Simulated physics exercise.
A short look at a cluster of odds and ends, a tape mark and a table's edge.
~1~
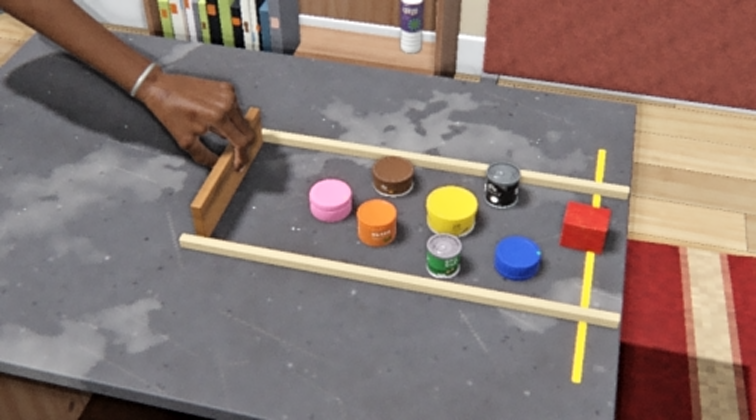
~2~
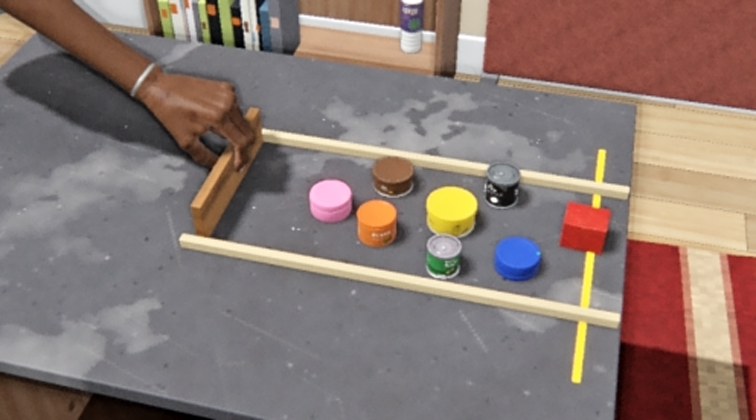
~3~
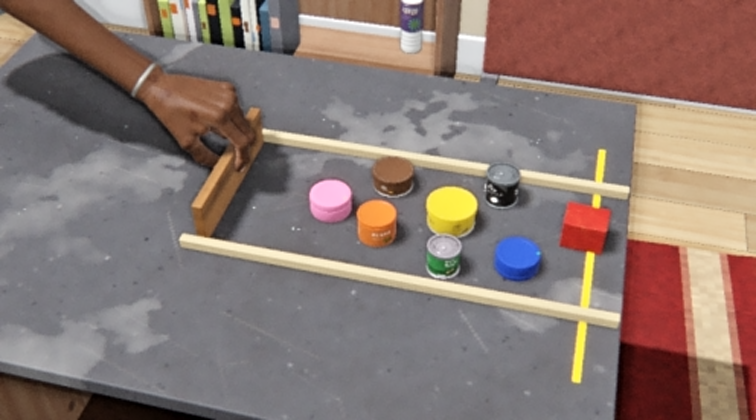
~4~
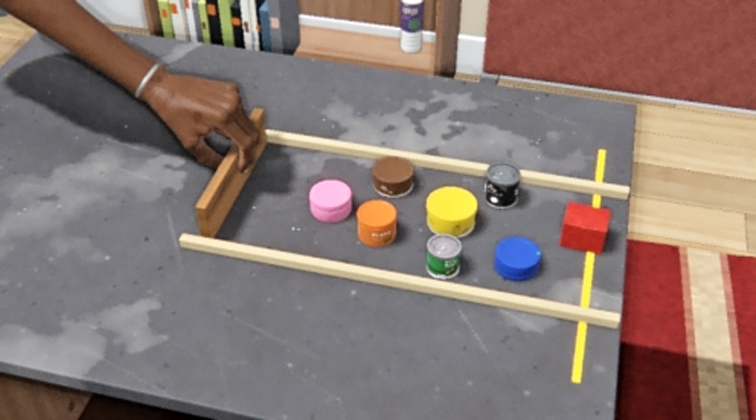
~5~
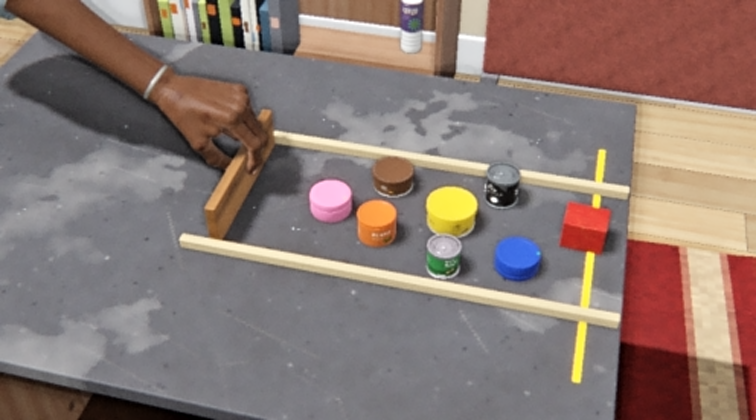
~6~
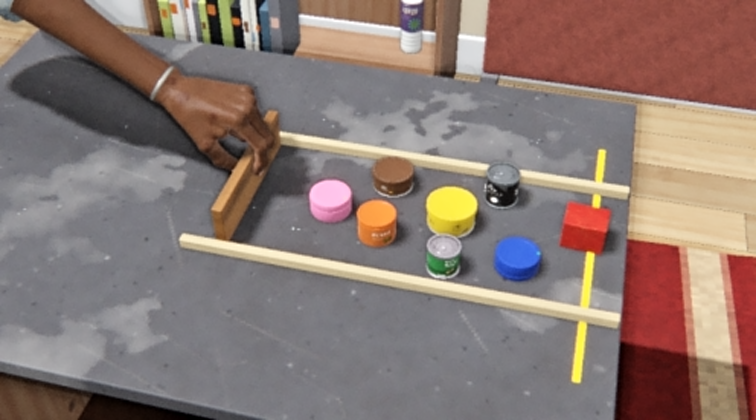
At the start, a hand holds a wooden board upright at the left end of two pale strips, with colourful tins, lids and pots between them and a red block on yellow tape. The board stays nearly still, then the hand slides it slightly right, while the other objects stay in place.
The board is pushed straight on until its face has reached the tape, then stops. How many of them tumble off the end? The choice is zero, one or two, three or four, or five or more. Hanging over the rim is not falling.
As it turns out, the number that fall off is three or four.
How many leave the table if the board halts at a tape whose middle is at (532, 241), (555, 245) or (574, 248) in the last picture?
Try by try, 1, 1 and 4.
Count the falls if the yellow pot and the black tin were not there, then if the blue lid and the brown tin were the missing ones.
2 in the first case, 2 in the second.
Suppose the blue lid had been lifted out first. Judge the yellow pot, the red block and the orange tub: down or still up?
The yellow pot drops off; the red block goes over; the orange tub stays on.
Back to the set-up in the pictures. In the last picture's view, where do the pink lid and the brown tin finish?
The pink lid at (614, 244), the brown tin at (618, 213).
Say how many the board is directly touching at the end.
It touches 4.
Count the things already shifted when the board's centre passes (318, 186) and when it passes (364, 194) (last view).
The counts are 1 and 3.
Soon after, none off yet; red block at rest near (585, 228); blue lid at rest near (517, 259); black tin at rest near (502, 186).
In the end, the number that fall off is three or four; gone, yellow pot, black tin, blue lid and red block.
